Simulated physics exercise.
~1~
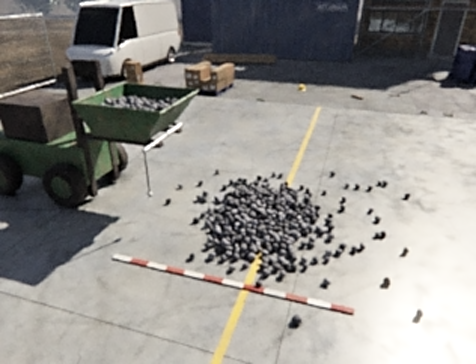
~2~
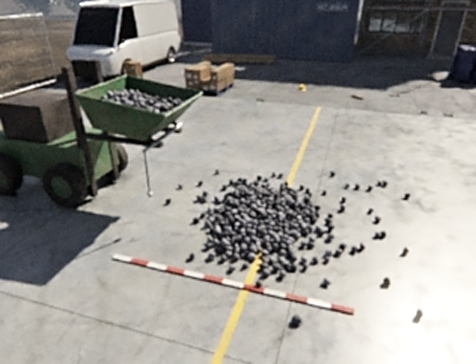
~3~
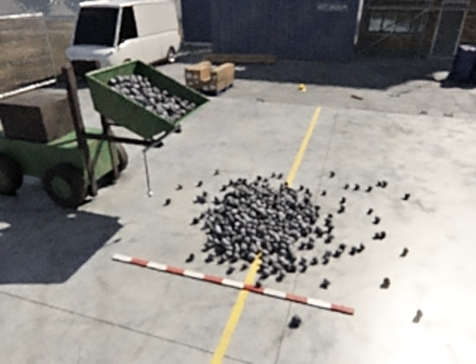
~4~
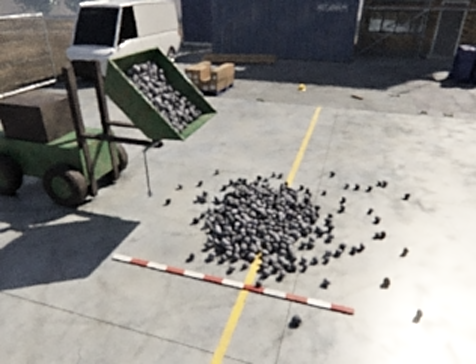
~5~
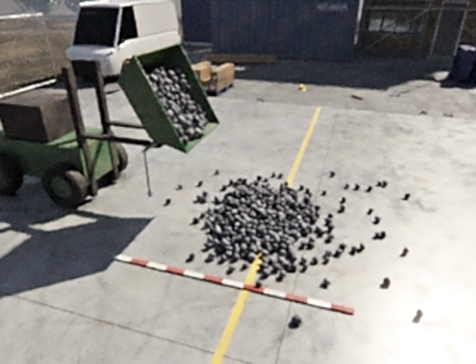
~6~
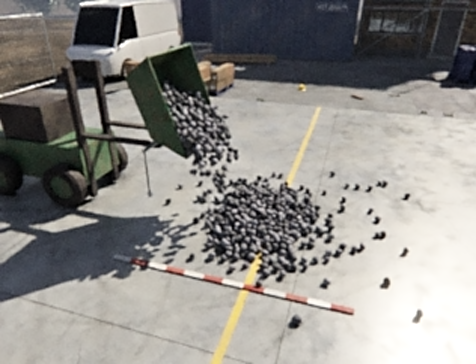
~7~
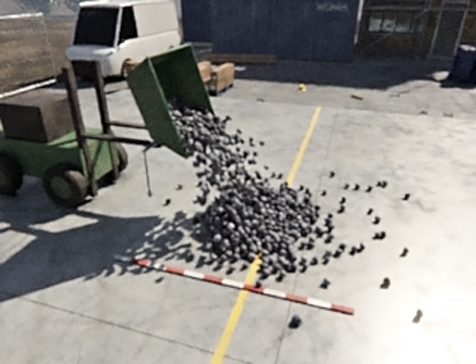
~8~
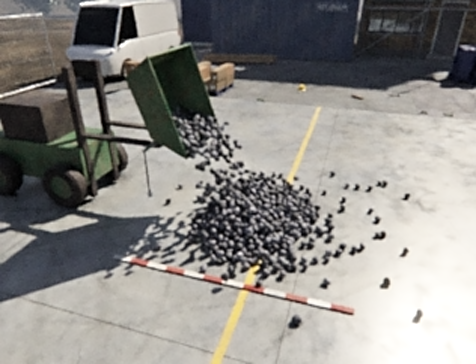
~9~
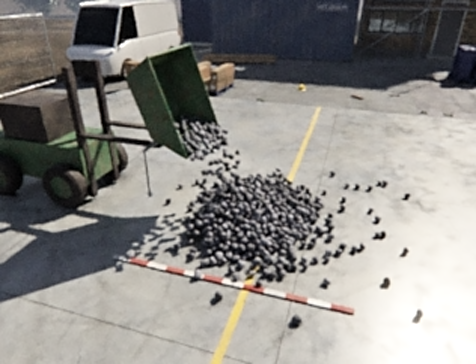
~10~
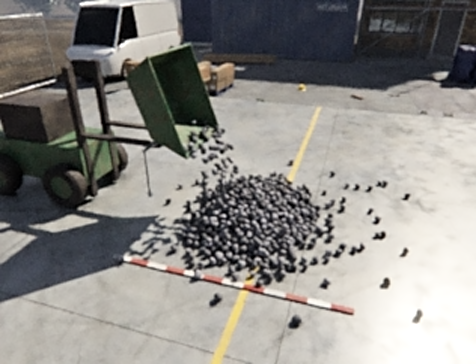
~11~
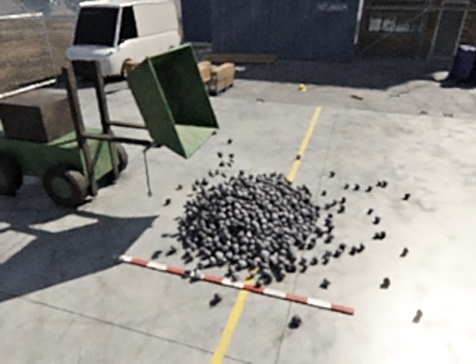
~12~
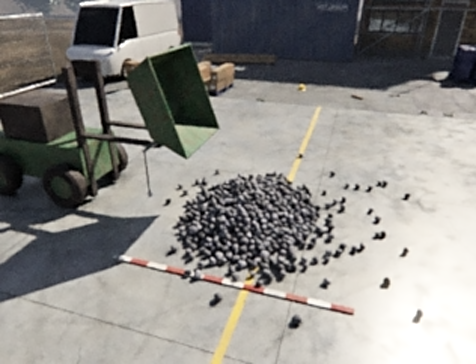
Green forklift tipping a skip of dark stones onto a loose pile across a yellow line, the skip ending tilted and empty.
